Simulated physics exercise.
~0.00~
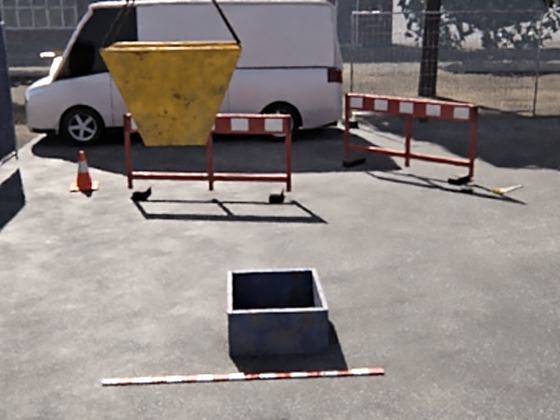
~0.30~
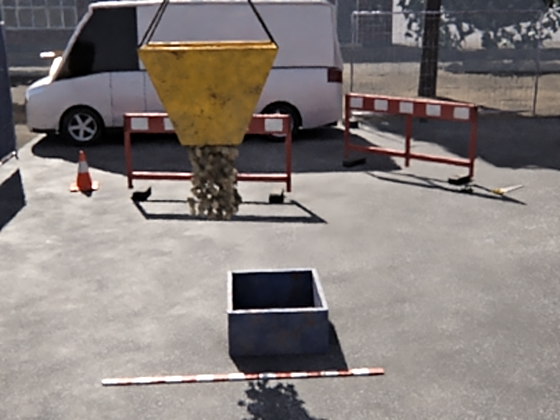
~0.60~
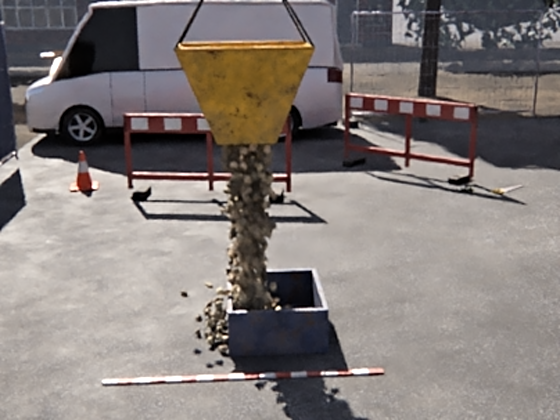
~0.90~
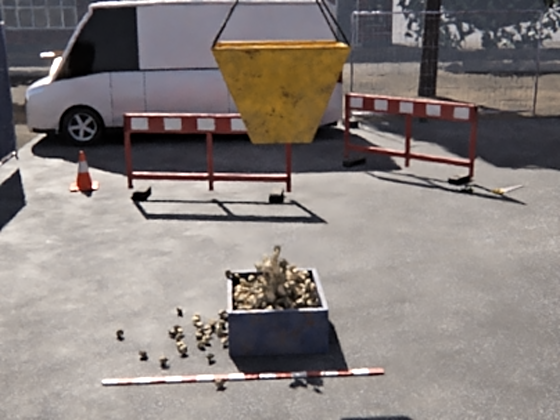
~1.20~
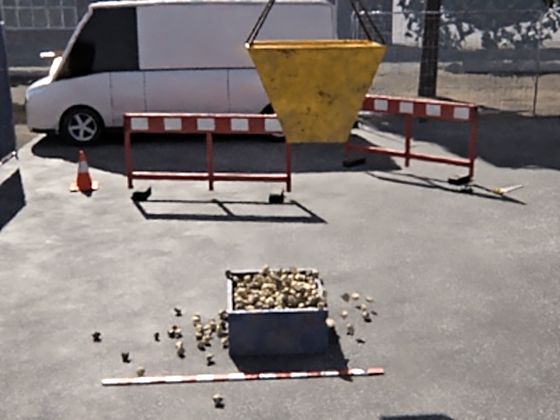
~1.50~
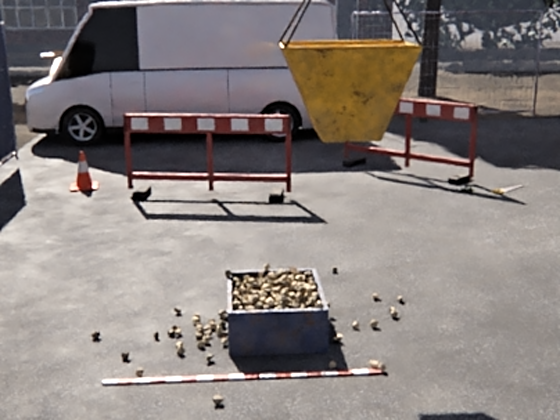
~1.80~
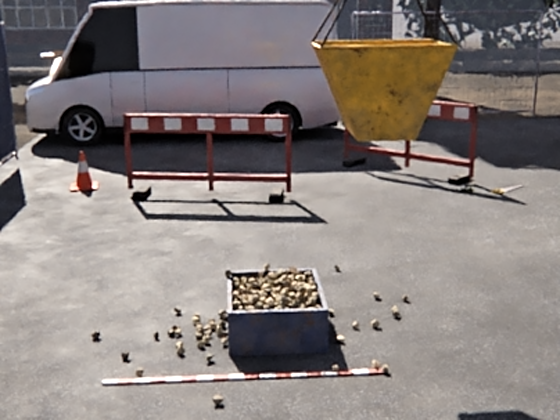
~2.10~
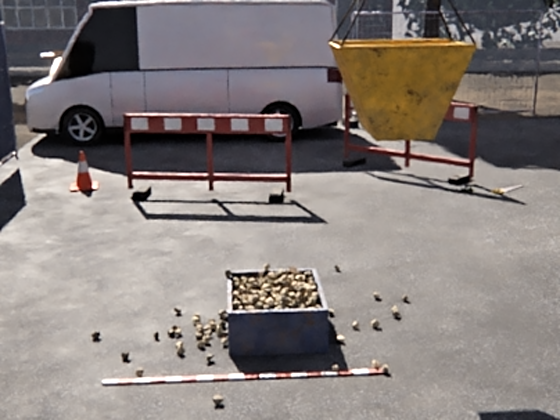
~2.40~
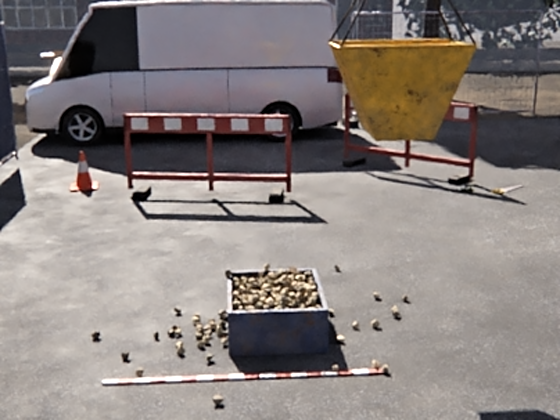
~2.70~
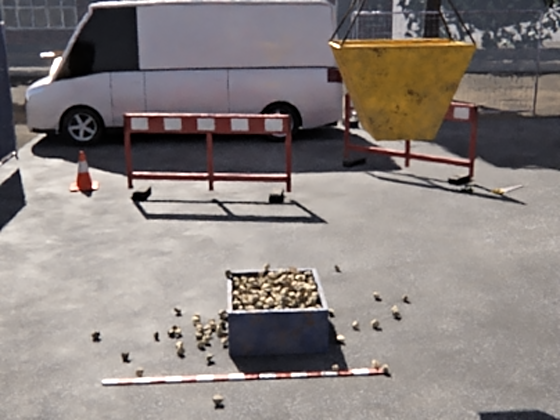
Yellow skip gliding right above a yard, dropping stones that heap in an open bin, a few scattering on both sides.
